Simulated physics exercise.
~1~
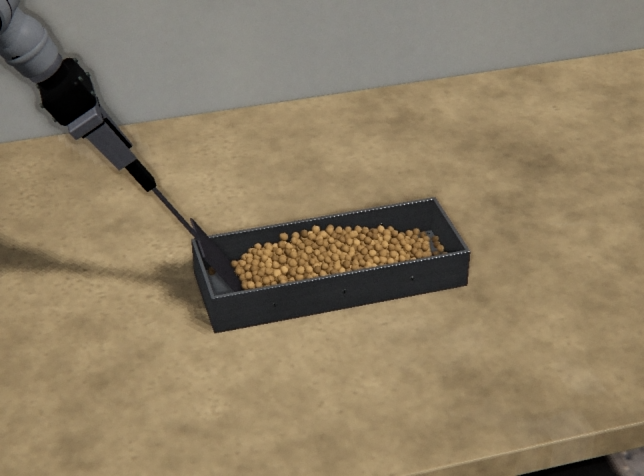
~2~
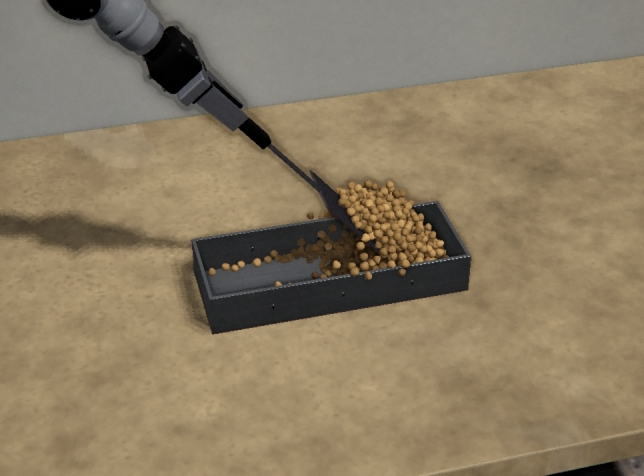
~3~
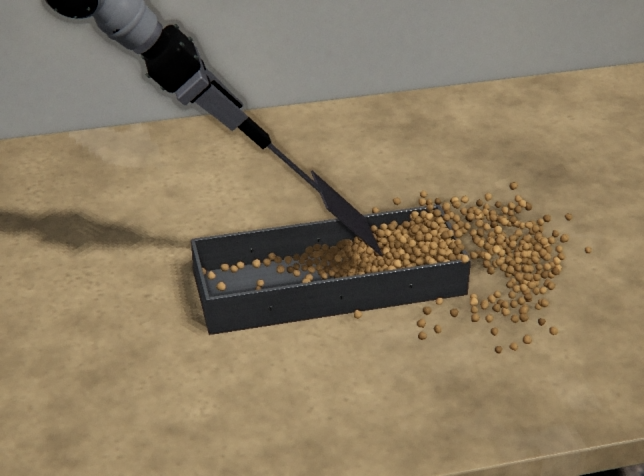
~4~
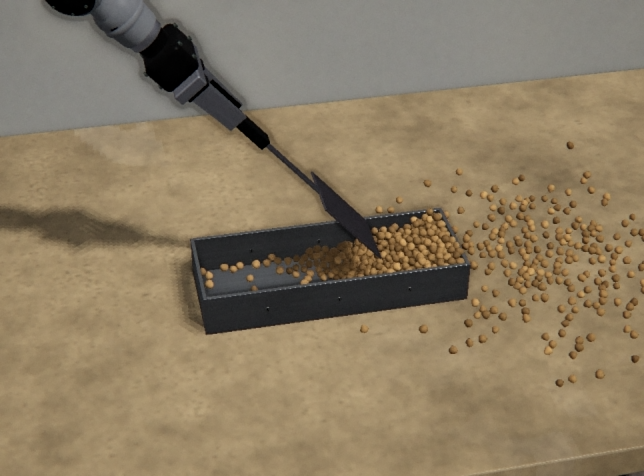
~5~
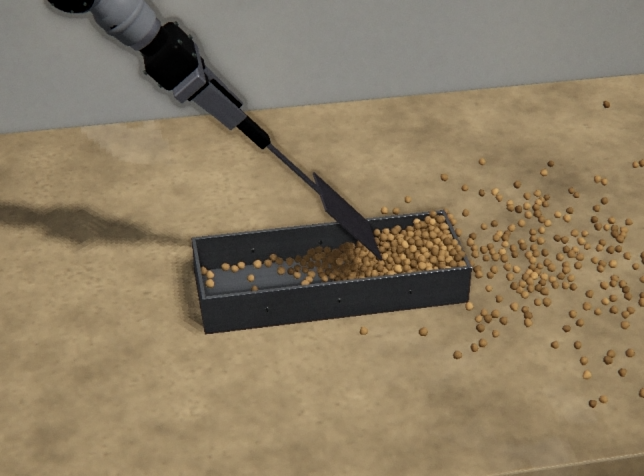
A robot arm pushed a spatula rightward through a dark tray of chickpeas, heaping them at the right end until many spilled over and scattered across the tabletop, while the rest stayed piled in the tray beside the still blade.
